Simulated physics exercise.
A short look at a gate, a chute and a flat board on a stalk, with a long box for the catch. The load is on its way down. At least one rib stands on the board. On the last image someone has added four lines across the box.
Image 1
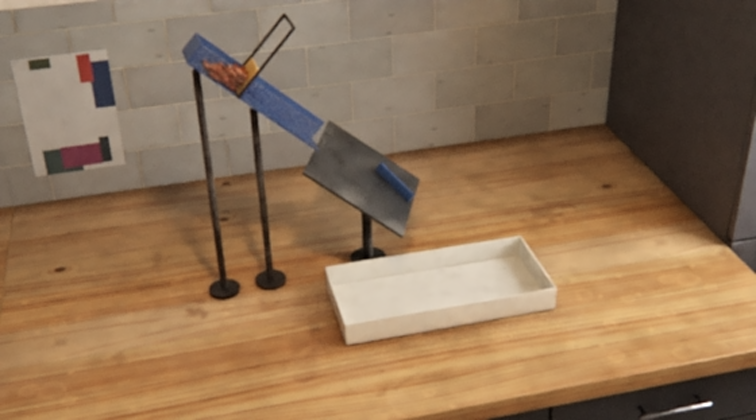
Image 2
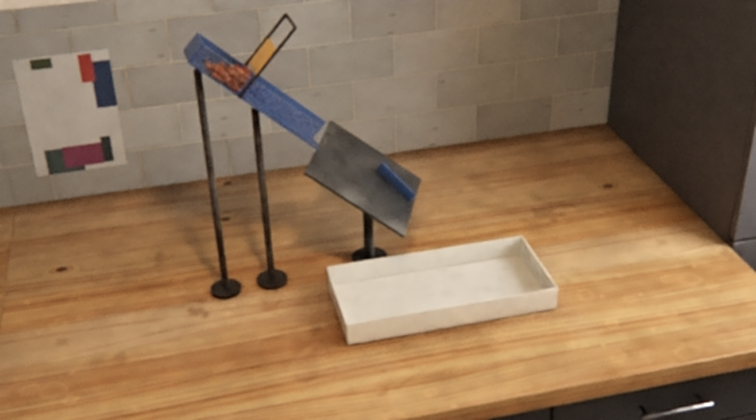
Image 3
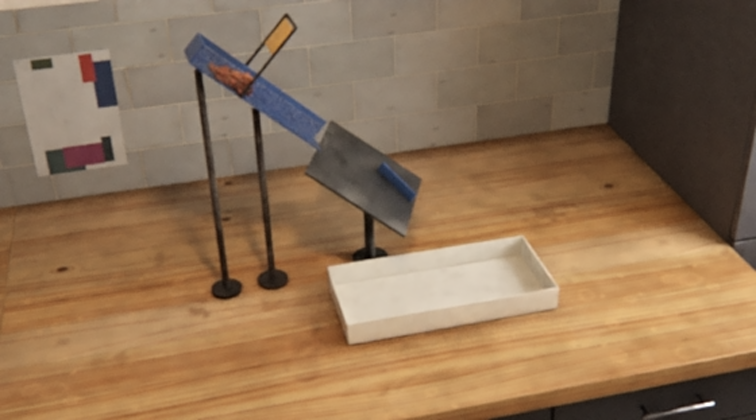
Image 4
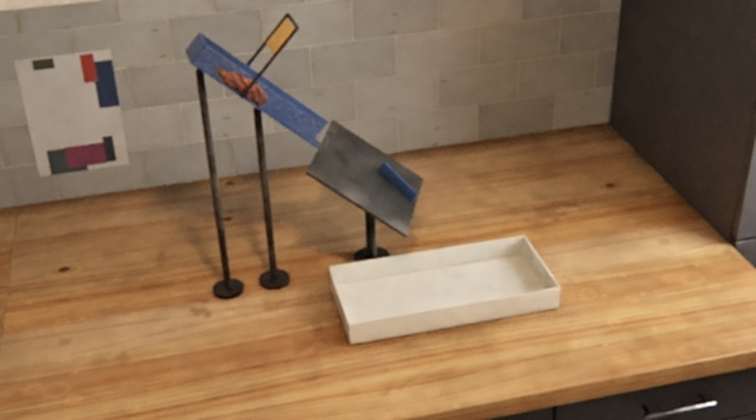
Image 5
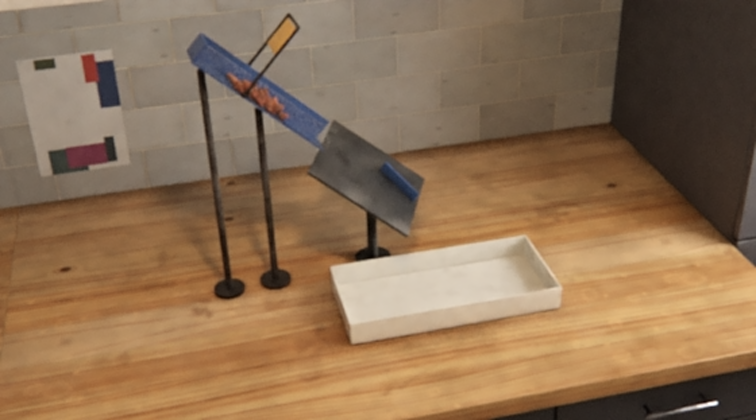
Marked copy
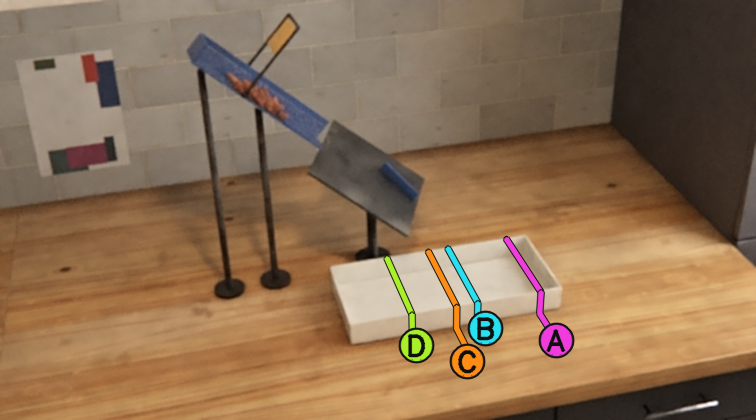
In this clip, an orange panel slides up within a black frame above a sloping blue chute, and the reddish-orange pieces behind it slide partway down the chute, while the tilted grey board and empty white box stay still.
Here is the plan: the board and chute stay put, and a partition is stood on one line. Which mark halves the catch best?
Choose B.
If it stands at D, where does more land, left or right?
Right.
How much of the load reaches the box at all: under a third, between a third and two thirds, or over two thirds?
It is over two thirds.
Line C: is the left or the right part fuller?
The right side.
On the marked copy, line A crosses the front rim at (540, 291); line B crosses the front rim at (477, 302); line C crosses the front rim at (456, 306); line D crosses the front rim at (411, 313).
With A, of what is caught, every piece on the left of the divider, not one piece on the right.
With B, of what is caught, roughly half on the left of the divider, roughly half on the right.
With C, of what is caught, not one piece on the left of the divider, every piece on the right.
With D, of what is caught, not one piece on the left of the divider, every piece on the right.
